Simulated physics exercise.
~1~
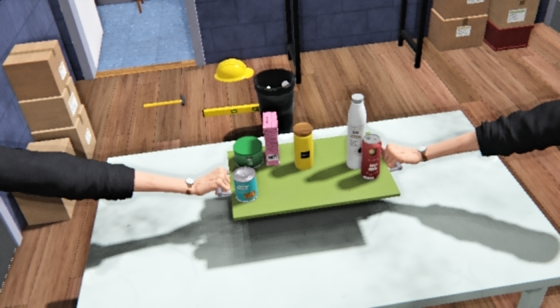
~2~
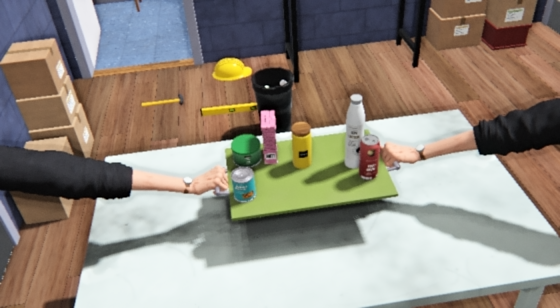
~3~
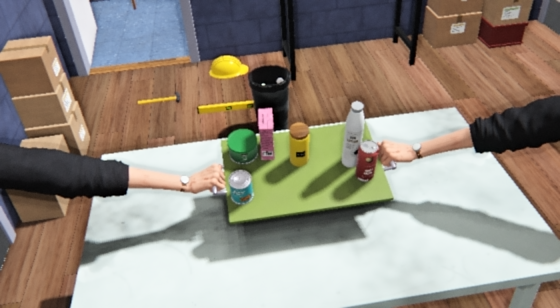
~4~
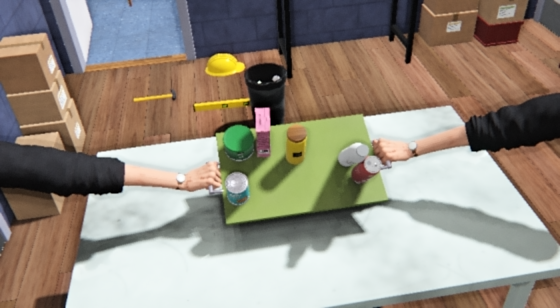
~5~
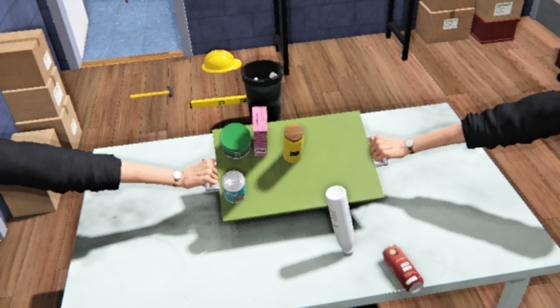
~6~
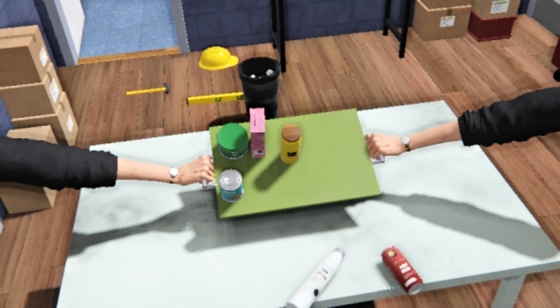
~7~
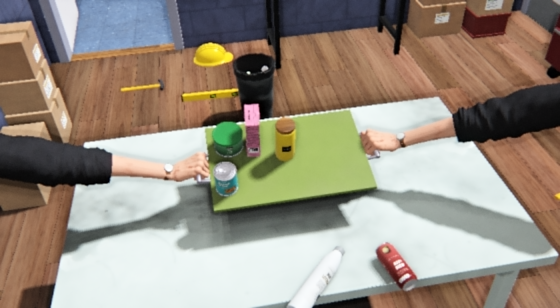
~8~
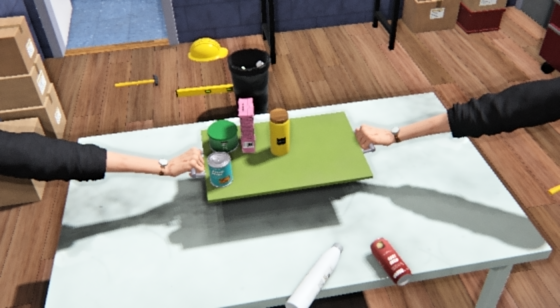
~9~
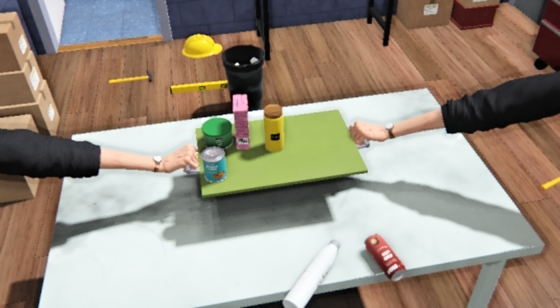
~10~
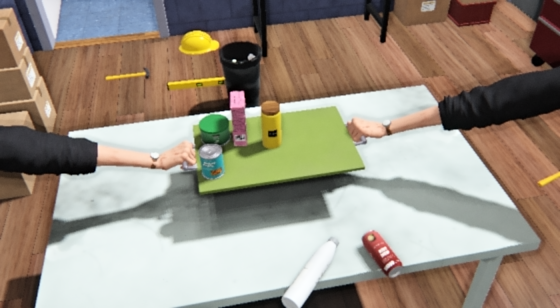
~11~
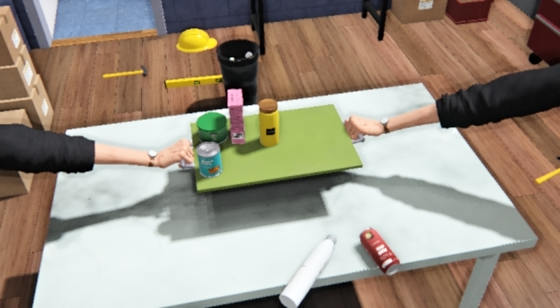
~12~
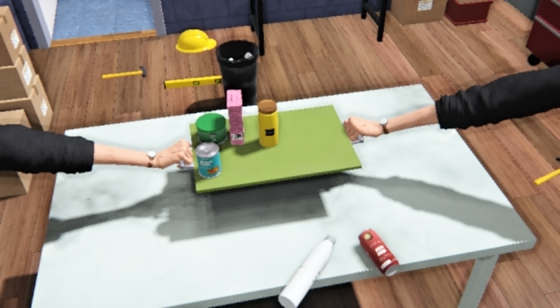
Two hands tilting a green tray towards the near side, a white bottle and red can falling off, then levelling it.
